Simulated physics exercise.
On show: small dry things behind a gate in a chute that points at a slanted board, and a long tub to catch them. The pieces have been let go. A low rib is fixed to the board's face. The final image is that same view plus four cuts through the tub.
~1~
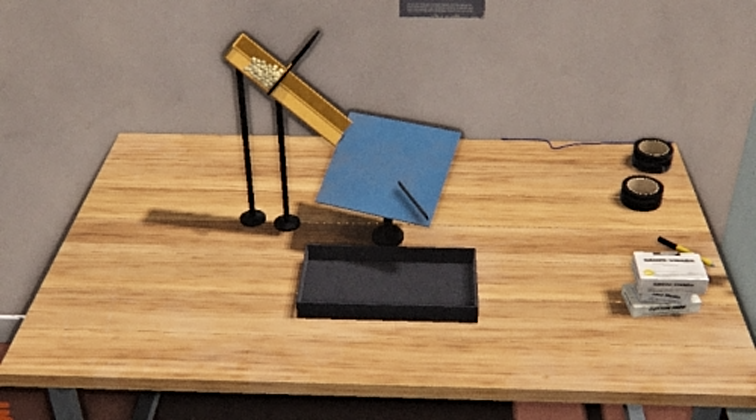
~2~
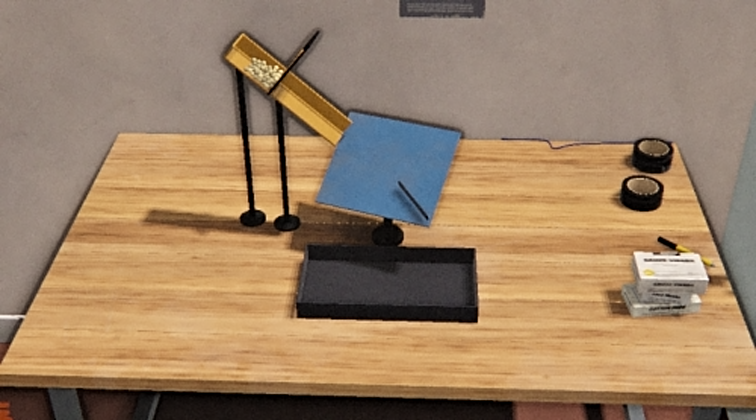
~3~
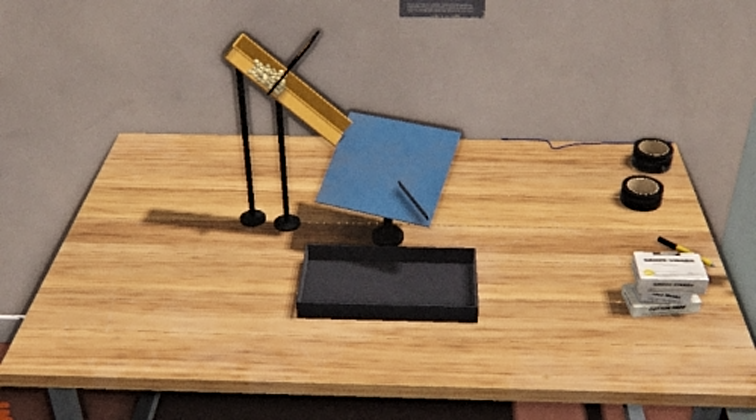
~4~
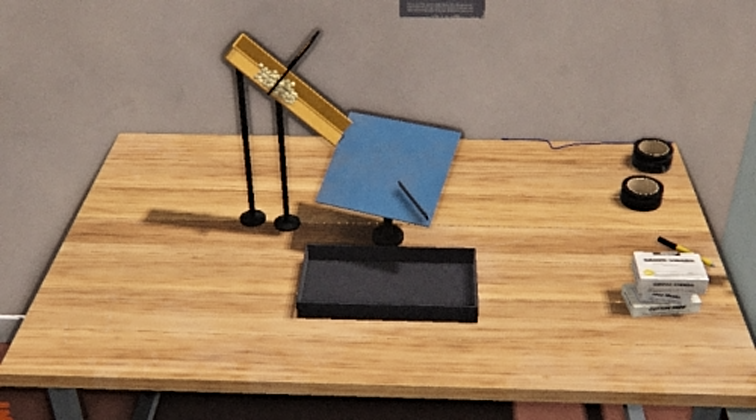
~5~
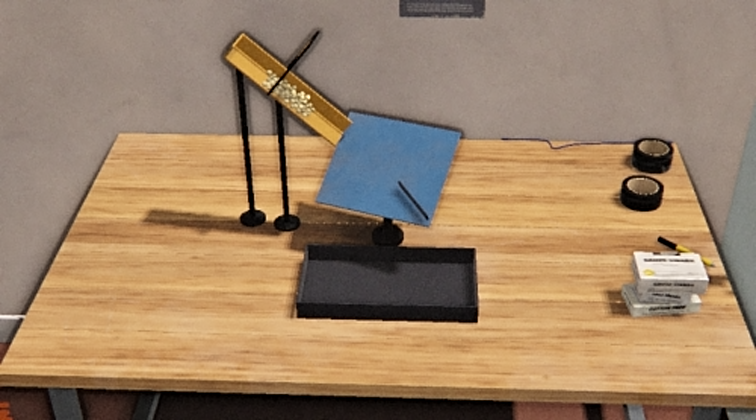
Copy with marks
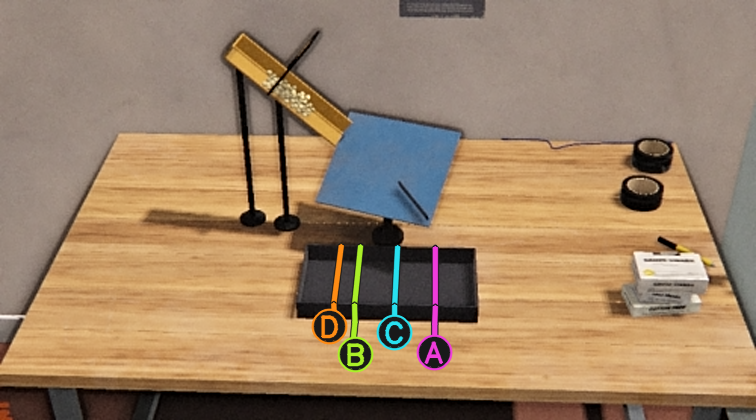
The clip opens on a wooden table where small pale pieces sit bunched near the top of a sloping yellow chute, above a tilted blue board and an empty dark tub. The pieces then slide a short way down the chute to the right, spreading out slightly, while everything else stays still.
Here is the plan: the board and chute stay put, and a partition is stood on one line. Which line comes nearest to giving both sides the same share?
C.
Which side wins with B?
Right.
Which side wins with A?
The left side.
On the marked copy, line A crosses the front rim at (435, 306); line B crosses the front rim at (354, 304); line C crosses the front rim at (394, 305); line D crosses the front rim at (333, 303).
With A, of what is caught, the bulk on the left of the divider, a small share on the right.
With B, of what is caught, a small share on the left of the divider, the bulk on the right.
With C, of what is caught, close to half on the left of the divider, close to half on the right.
With D, of what is caught, only a few on the left of the divider, all but a few on the right.
